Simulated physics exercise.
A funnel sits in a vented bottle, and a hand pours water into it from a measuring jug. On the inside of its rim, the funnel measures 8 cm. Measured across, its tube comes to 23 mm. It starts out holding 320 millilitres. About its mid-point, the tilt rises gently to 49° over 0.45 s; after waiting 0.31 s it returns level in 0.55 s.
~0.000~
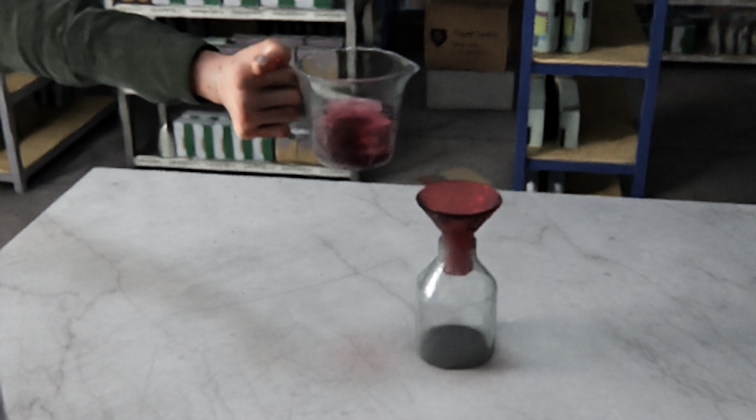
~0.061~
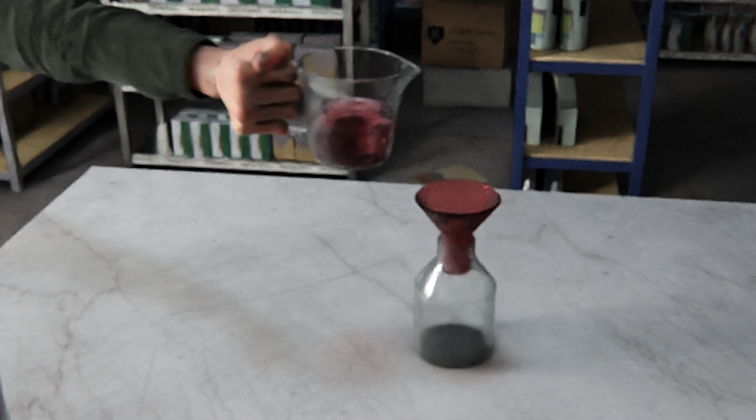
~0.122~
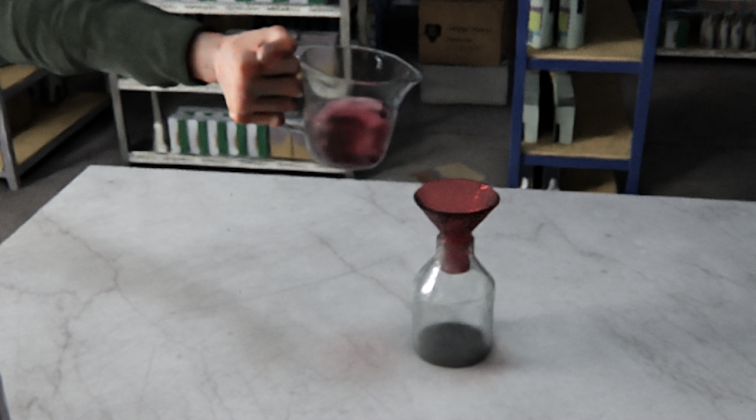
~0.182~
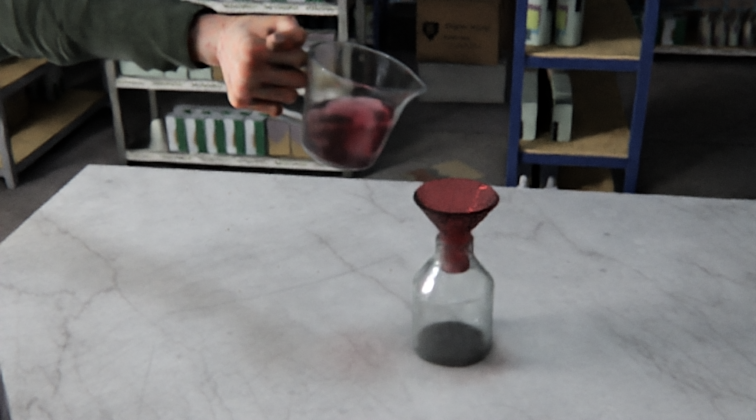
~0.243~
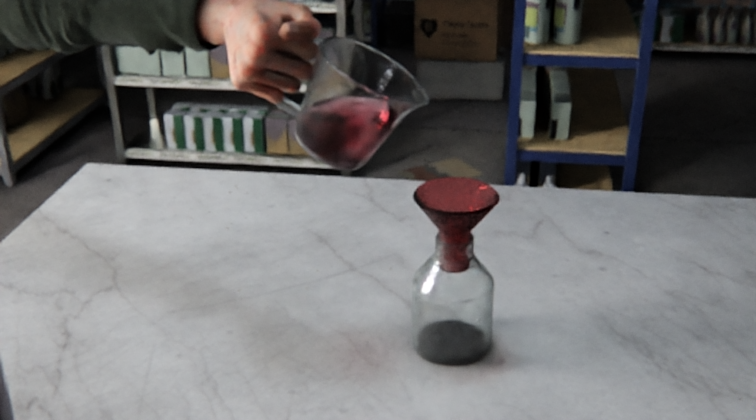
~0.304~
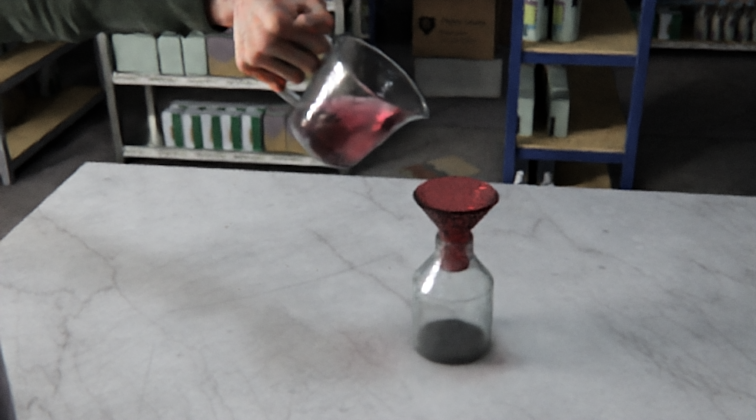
In a dim storeroom with shelves of boxes and bottles behind, a pale, grey-veined marble table is seen from slightly above. A red funnel sits in a clear glass bottle with a dark layer at its base, right of centre, while a hand in a dark green sleeve holds a clear jug of reddish liquid at upper left. The hand gradually tilts the jug rightward, its liquid shifting inside, as the view drifts very slightly.
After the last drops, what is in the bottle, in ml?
Bottle total: Approx. 40 ml.
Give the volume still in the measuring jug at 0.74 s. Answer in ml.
Liquid remaining: Approx. 290 ml.
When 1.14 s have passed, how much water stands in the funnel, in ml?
0 ml or so.
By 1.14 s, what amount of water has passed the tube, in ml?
Estimate: Some 40 ml.
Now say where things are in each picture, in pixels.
In the first picture, it leans 0°; its right rim is at (419, 68); the water meets the walls at (324, 107) and (388, 109); the funnel's rim runs from (421, 200) to (497, 204).
In the second picture, it leans 2°; its right rim is at (420, 70); the water meets the walls at (322, 107) and (387, 109).
In the third picture, it leans 8°; its right rim is at (423, 77); the water meets the walls at (320, 107) and (386, 109).
In the fourth picture, it leans 17°; its right rim is at (427, 89); the water meets the walls at (318, 107) and (385, 110).
In the fifth picture, it leans 28°; its right rim is at (430, 102); the water meets the walls at (312, 110) and (390, 111).
In the sixth picture, it leans 37°; its right rim is at (430, 115); the water meets the walls at (309, 104) and (394, 111).
After 0.56 s the tilt is 49° and 0 ml has passed the tube, 0 ml is in the funnel, 310 ml in the measuring jug and 0 ml has missed.
After 0.74 s the tilt is 49° and 10 ml has passed the tube, 10 ml is in the funnel, 290 ml in the measuring jug and 0 ml has missed.
After 0.94 s the tilt is 38° and 30 ml has passed the tube, 5 ml is in the funnel, 280 ml in the measuring jug and 0 ml has missed.
After 1.14 s the tilt is 10° and 40 ml has passed the tube, 0 ml is in the funnel, 280 ml in the measuring jug and 5 ml has missed.
In the end 40 ml has passed the tube, 0 ml is in the funnel, 280 ml in the measuring jug and 5 ml has missed.
